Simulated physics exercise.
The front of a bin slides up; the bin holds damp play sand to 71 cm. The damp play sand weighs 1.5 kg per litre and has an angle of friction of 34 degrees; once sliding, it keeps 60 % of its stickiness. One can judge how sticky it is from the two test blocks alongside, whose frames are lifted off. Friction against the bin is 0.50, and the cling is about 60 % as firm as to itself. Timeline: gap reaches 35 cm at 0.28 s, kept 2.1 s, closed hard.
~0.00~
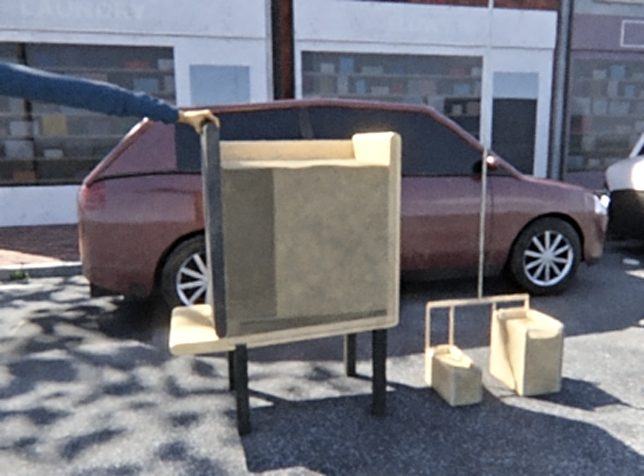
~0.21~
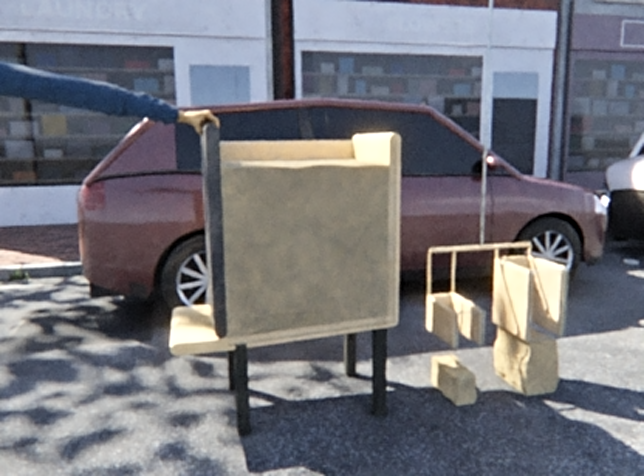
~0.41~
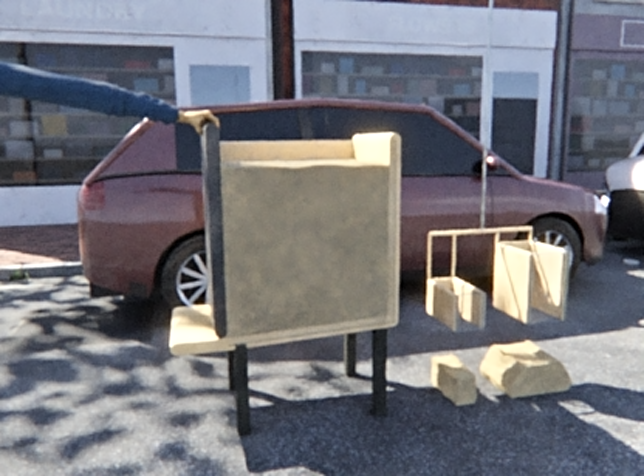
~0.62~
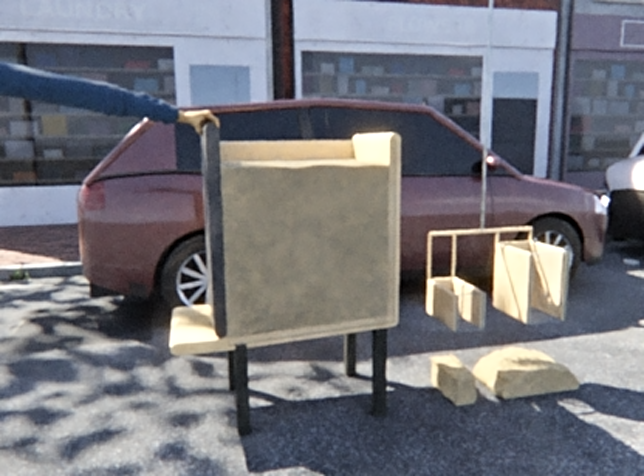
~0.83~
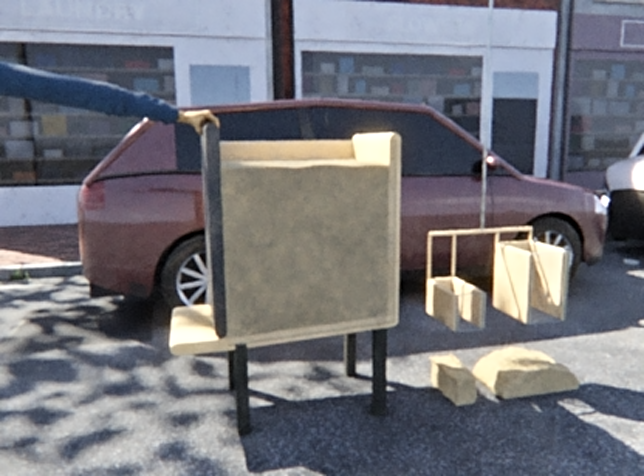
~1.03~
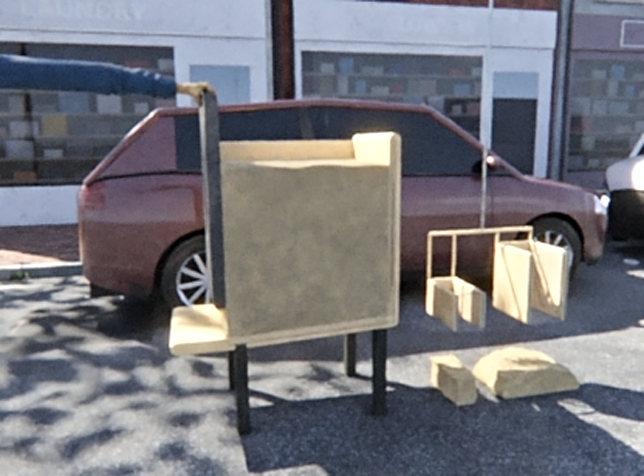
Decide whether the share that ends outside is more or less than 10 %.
Greater than 10 %.
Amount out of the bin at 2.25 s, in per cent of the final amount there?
Roughly 50 per cent.
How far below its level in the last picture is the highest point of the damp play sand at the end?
The gap comes to some 2 centimetres.
After 1.59 s, the hatch is 35 cm open and 6 % is out.
After 2.25 s, the hatch is 35 cm open and 13 % is out.
After 2.91 s, the hatch is 35 cm open and 18 % is out.
After 3.57 s, the hatch is 8.6 cm open and 23 % is out.
After 4.32 s, at the end, the hatch is shut and 24 % is out.
